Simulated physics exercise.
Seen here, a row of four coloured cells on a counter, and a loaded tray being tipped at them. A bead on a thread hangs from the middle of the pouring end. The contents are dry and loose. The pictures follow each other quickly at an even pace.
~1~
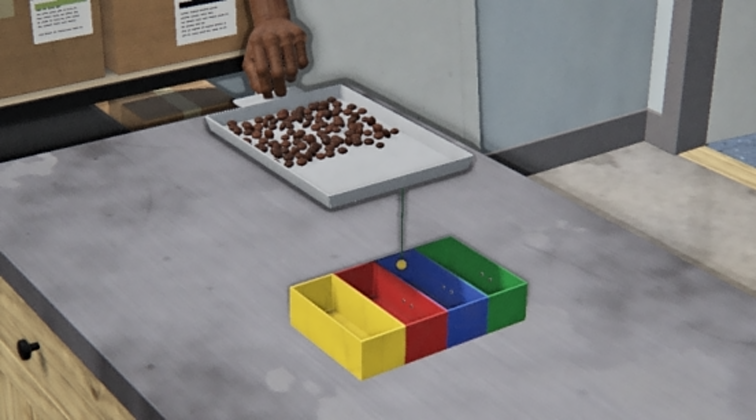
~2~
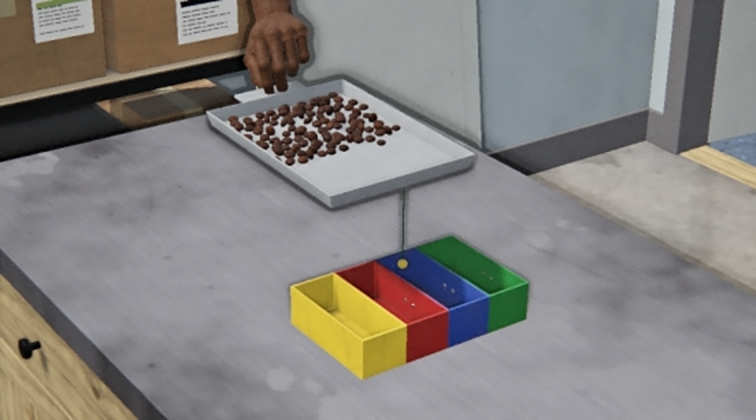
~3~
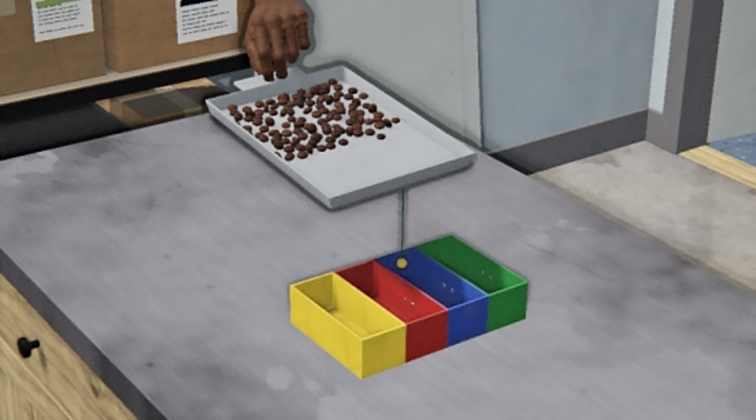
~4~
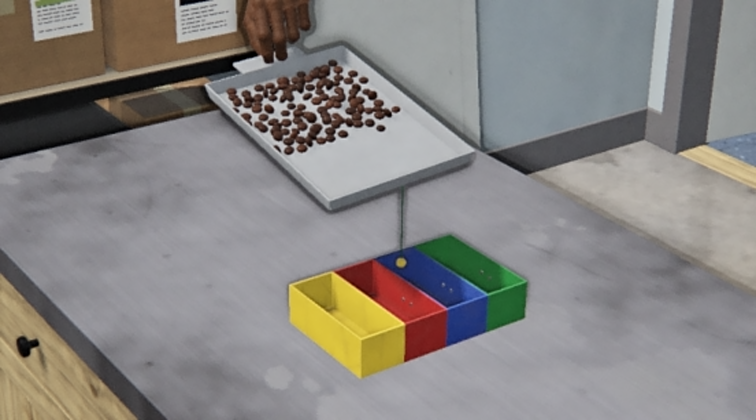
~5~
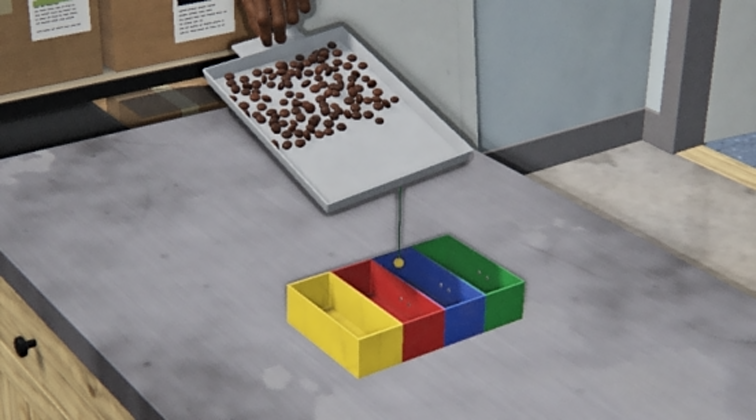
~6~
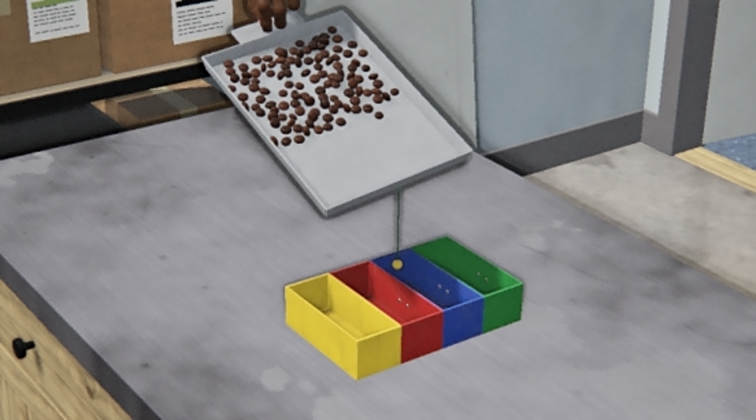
A hand raises the back of a tray of brown pieces, tilting it toward coloured cells.
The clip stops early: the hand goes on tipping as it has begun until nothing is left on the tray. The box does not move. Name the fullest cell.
The yellow cell gets the most.
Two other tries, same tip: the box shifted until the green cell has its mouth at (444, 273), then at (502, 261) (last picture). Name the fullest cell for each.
One: Red. Two: The cell in yellow.
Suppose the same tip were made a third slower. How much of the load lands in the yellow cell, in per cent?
Close to 60 per cent.
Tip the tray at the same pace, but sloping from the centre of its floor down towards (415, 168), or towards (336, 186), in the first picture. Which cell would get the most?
The first try: Green. The second: The cell in yellow.
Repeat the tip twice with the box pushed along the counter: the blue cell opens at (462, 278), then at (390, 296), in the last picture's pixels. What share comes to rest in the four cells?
The first gives 50 %, the second 90 %.
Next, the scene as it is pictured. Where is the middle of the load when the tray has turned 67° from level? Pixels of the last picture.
Near (348, 179).
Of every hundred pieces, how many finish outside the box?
Roughly 20 in a hundred.
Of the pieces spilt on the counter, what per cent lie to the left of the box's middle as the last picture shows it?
About 60 per cent.
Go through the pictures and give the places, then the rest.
In the first picture, corners of the pouring end near (330, 193) and (468, 155), level; middle of the load near (301, 133), flat chocolate drops; bead on its thread near (401, 265); yellow cell near (383, 349); red cell near (426, 334); blue cell near (467, 319); green cell near (507, 305).
In the second picture, corners of the pouring end near (332, 193) and (469, 153), level; middle of the load near (302, 129).
In the third picture, corners of the pouring end near (331, 195) and (469, 152), tipped barely, lowest at the left corner; middle of the load near (302, 120).
In the fourth picture, corners of the pouring end near (331, 197) and (469, 150), tipped a little, lowest at the left corner; middle of the load near (302, 107).
In the fifth picture, corners of the pouring end near (329, 200) and (467, 149), tipped clearly, lowest at the left corner; middle of the load near (300, 96).
In the sixth picture, corners of the pouring end near (327, 205) and (467, 149), tipped clearly, lowest at the left corner; middle of the load near (315, 79); yellow cell near (378, 349); red cell near (421, 334); blue cell near (463, 319); green cell near (502, 305).
Shortly afterwards, tray tipped steeply; all but a few on the tray; only a few falling or outside the box.
Next, tray tipped past a quarter turn; a little on the tray; near half in the yellow cell; a little in the red cell; only a few in the blue cell; near a quarter falling or outside the box.
Some moments later, tray tipped past a quarter turn; near half in the yellow cell; near a quarter in the red cell; only a few in the blue cell; near a quarter falling or outside the box.
In the end, tray tipped past a quarter turn; near half in the yellow cell; near a quarter in the red cell; only a few in the blue cell; none at all in the green cell; near a quarter outside the box.
